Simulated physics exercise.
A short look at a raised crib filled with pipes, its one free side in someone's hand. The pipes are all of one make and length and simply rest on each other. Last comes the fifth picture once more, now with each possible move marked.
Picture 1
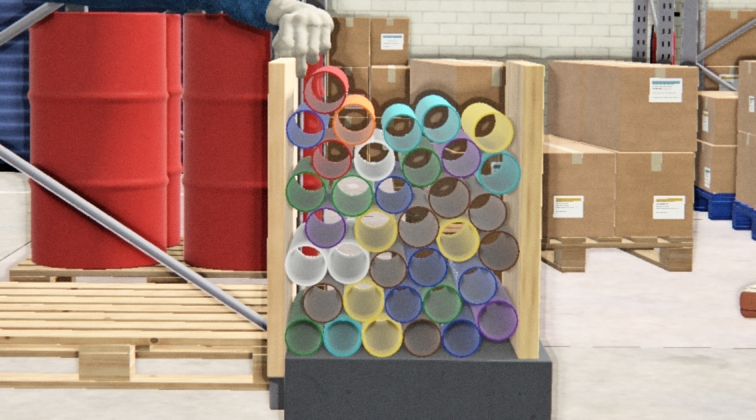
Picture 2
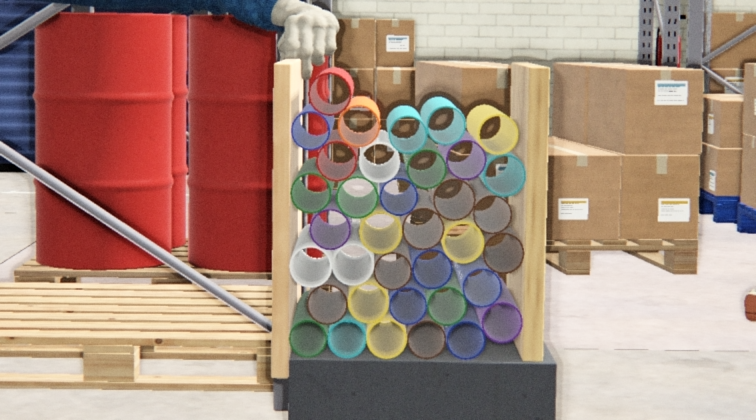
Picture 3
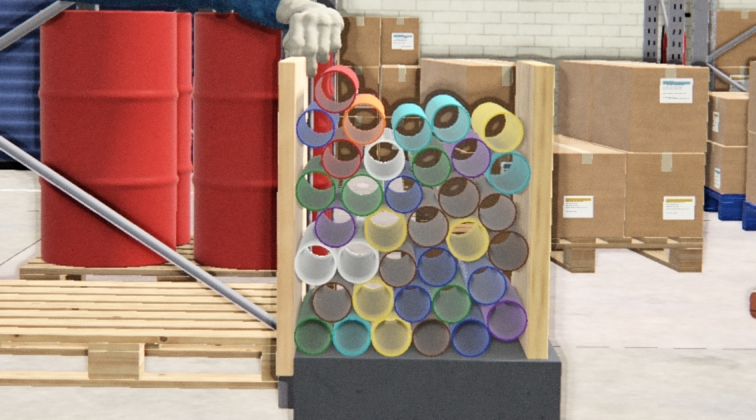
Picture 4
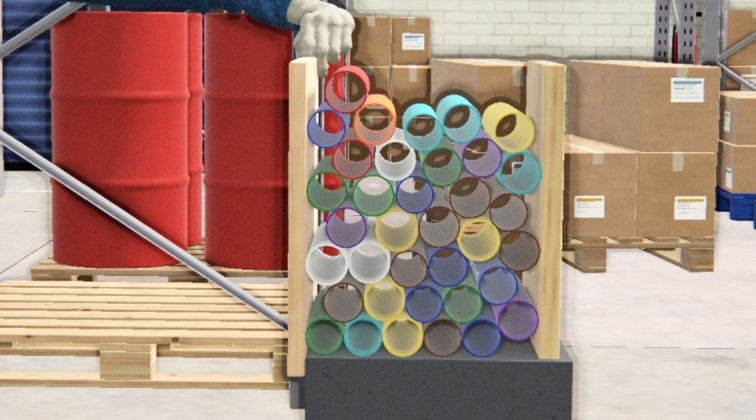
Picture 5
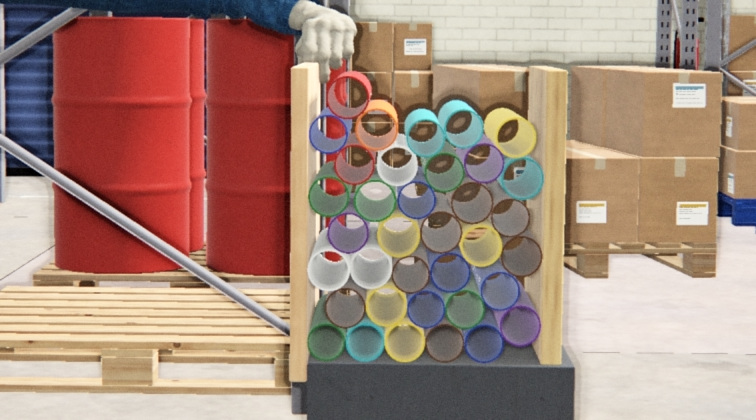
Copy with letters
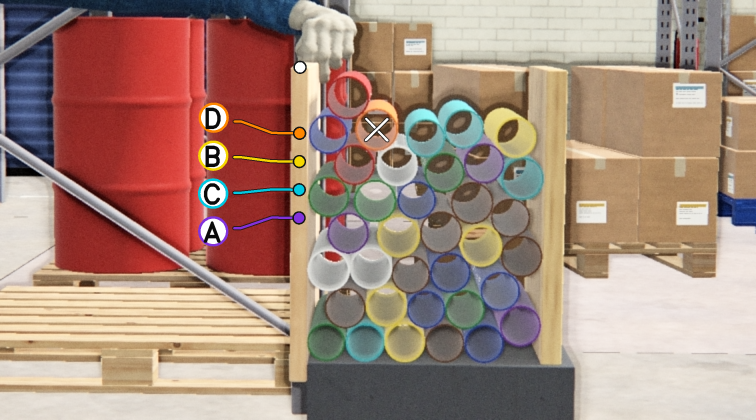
Stacked multicoloured pipes drifting slightly right in view between wooden boards, a gloved hand staying at the top left, pallets and red drums behind.
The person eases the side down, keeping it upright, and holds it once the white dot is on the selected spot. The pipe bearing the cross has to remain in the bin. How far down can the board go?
Mark A is as low as it can go.
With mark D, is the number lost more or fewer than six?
At D, fewer than six.
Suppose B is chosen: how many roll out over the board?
The count is none.
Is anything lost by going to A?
Yes, at A.
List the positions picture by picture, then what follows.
In the first picture, a turquoise pipe (441, 124); side board (283, 206); a green pipe (304, 337).
In the second picture, a green pipe (308, 339); a brown pipe (328, 304).
In the third picture, a white pipe (316, 264); a purple pipe (335, 227).
In the fourth picture, a green pipe (373, 195); a turquoise pipe (520, 173).
In the fifth picture, a turquoise pipe (426, 138); a turquoise pipe (464, 129); side board (306, 210).
On the marked copy, A at (299, 218); B at (300, 162); C at (299, 190); D at (300, 133); the cross at (377, 129); the white dot at (300, 67).
Following A. Soon after the start, top of the board (308, 133).
Later, top of the board (308, 208).
In the end, top of the board (308, 217), two out over the board, the crossed one still inside.
As for the rest, B keeps the crossed one inside; C keeps the crossed one inside; D keeps the crossed one inside.
